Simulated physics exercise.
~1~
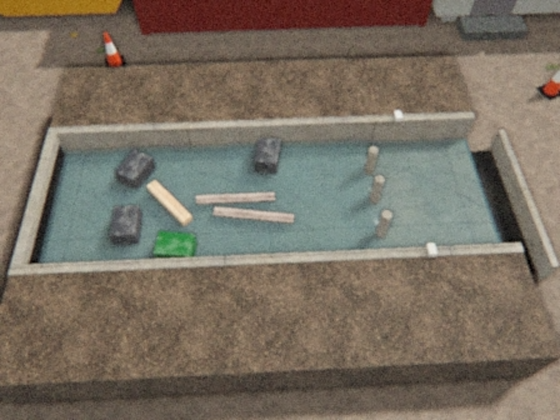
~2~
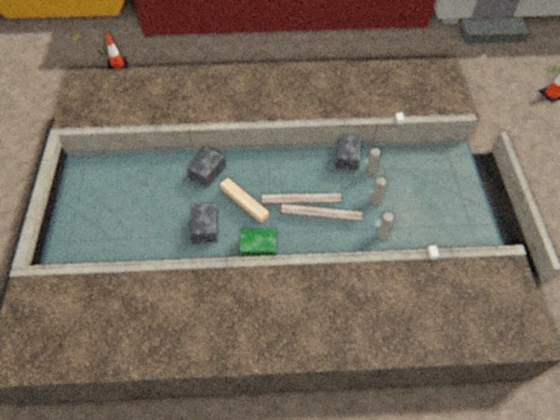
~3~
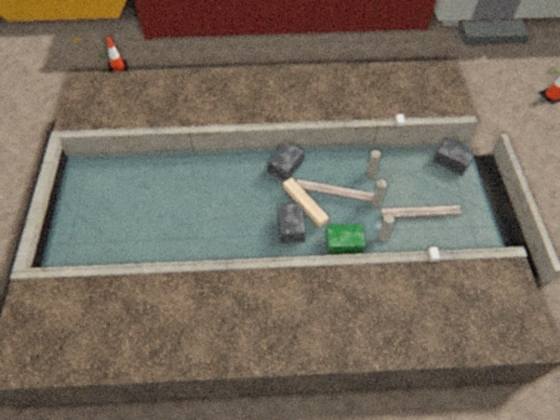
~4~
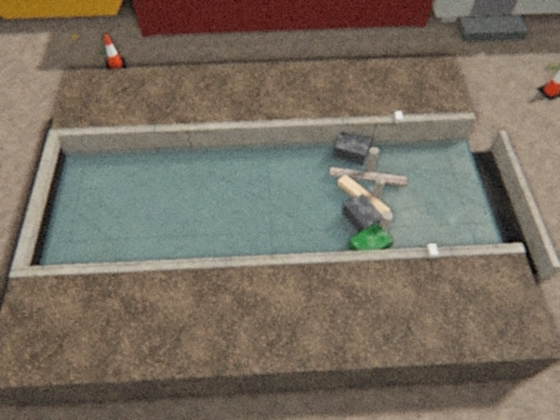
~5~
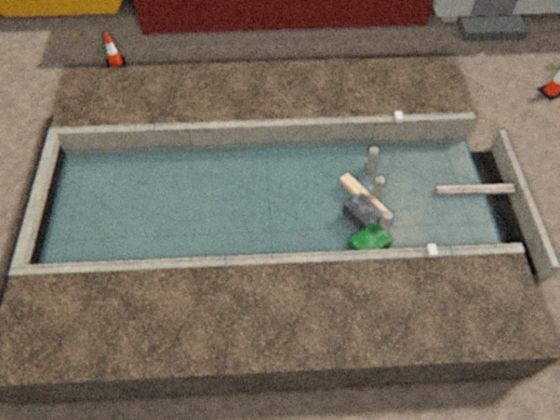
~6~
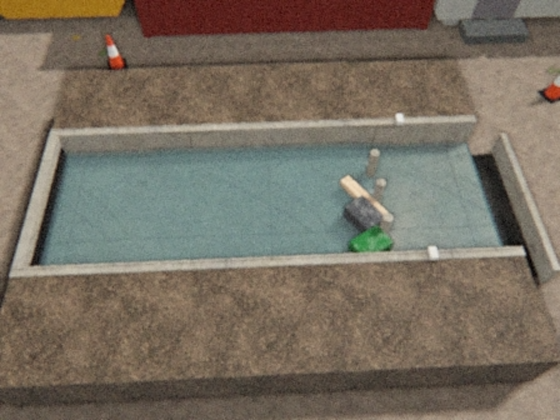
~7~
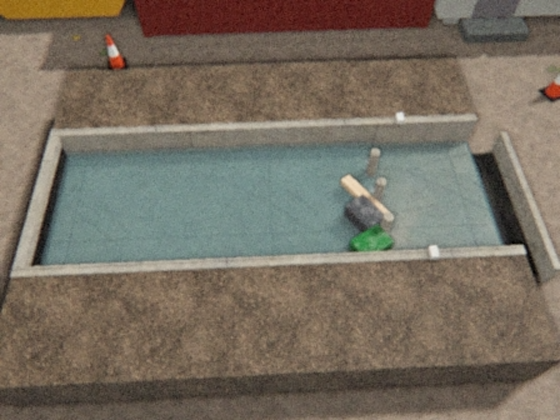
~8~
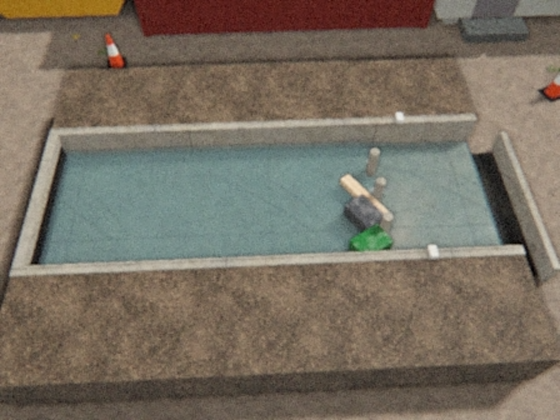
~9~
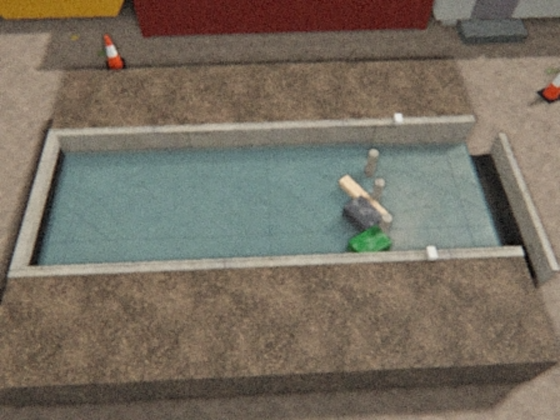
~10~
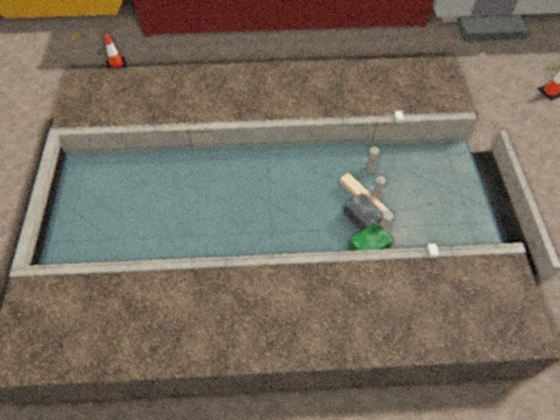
Loose blocks and planks drifting right along a water-filled ditch, some passing the posts while the green crate lodges there with others.
